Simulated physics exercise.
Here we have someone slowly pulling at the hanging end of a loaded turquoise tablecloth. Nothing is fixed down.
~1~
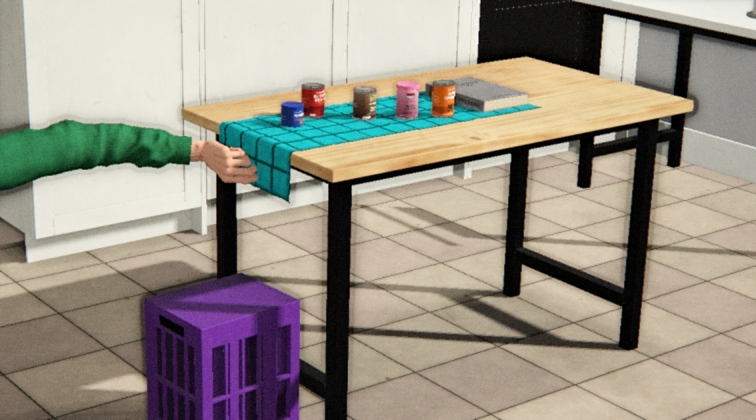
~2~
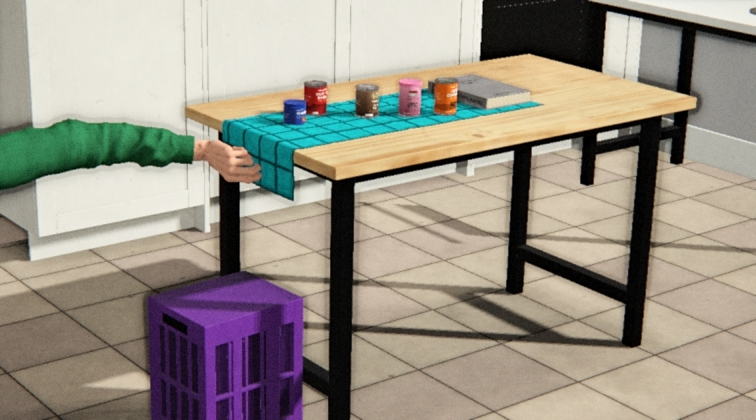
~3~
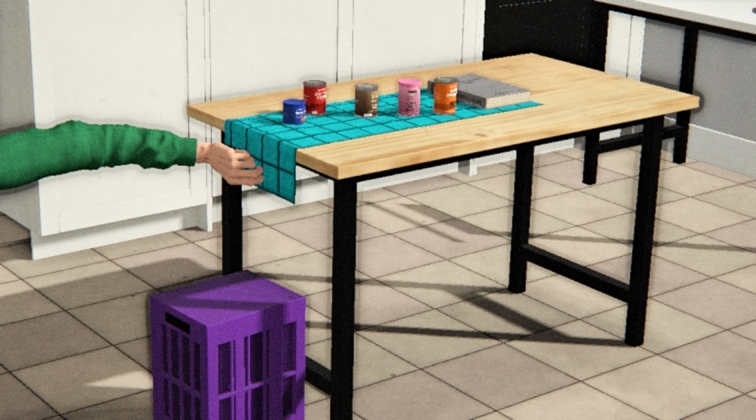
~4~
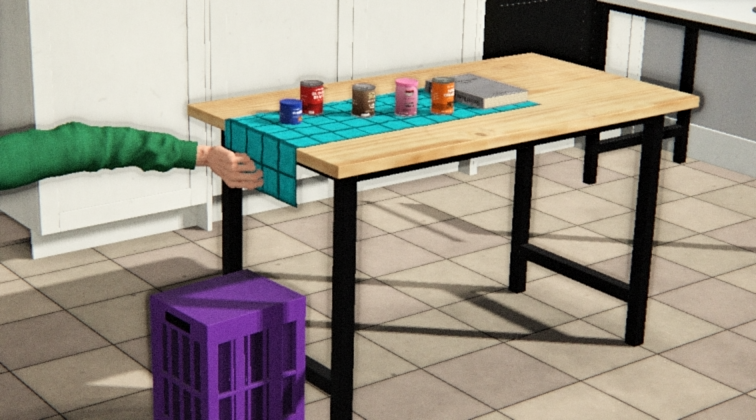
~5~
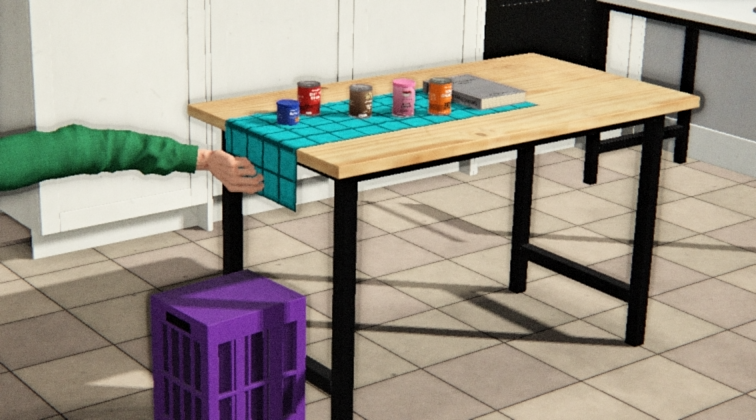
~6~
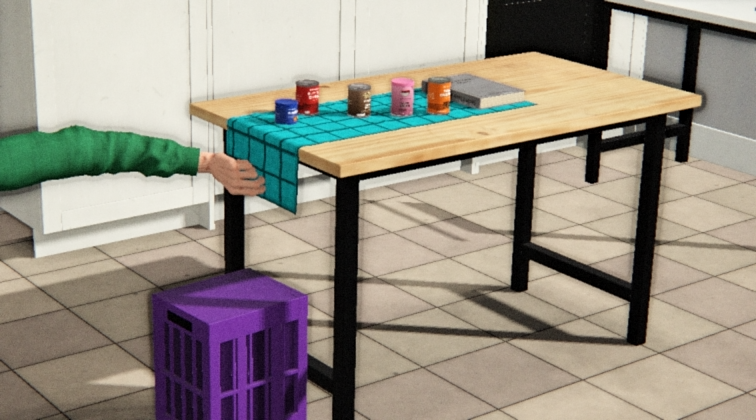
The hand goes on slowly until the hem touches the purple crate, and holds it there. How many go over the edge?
It carries off two.
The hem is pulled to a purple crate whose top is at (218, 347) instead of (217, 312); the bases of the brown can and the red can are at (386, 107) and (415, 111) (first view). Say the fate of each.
The brown can holds on, the red can stays on.
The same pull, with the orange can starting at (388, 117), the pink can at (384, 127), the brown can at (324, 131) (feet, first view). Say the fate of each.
The orange can does not fall, the pink can keeps its place on top, the brown can drops off.
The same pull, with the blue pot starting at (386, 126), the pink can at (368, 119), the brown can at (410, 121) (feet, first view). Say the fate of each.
The blue pot holds on, the pink can stays on, the brown can keeps its place on top.
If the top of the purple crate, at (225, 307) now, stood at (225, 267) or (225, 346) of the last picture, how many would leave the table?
It would be 1 and 3.
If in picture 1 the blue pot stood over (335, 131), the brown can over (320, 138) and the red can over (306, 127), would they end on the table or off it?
The blue pot tumbles off; the brown can goes over; the red can comes down.
Early on, hem near (260, 249); blue pot gone.
Midway, hem on the crate; blue pot and red can gone.
Finally, hem on the crate; blue pot and red can gone. The answer is two.
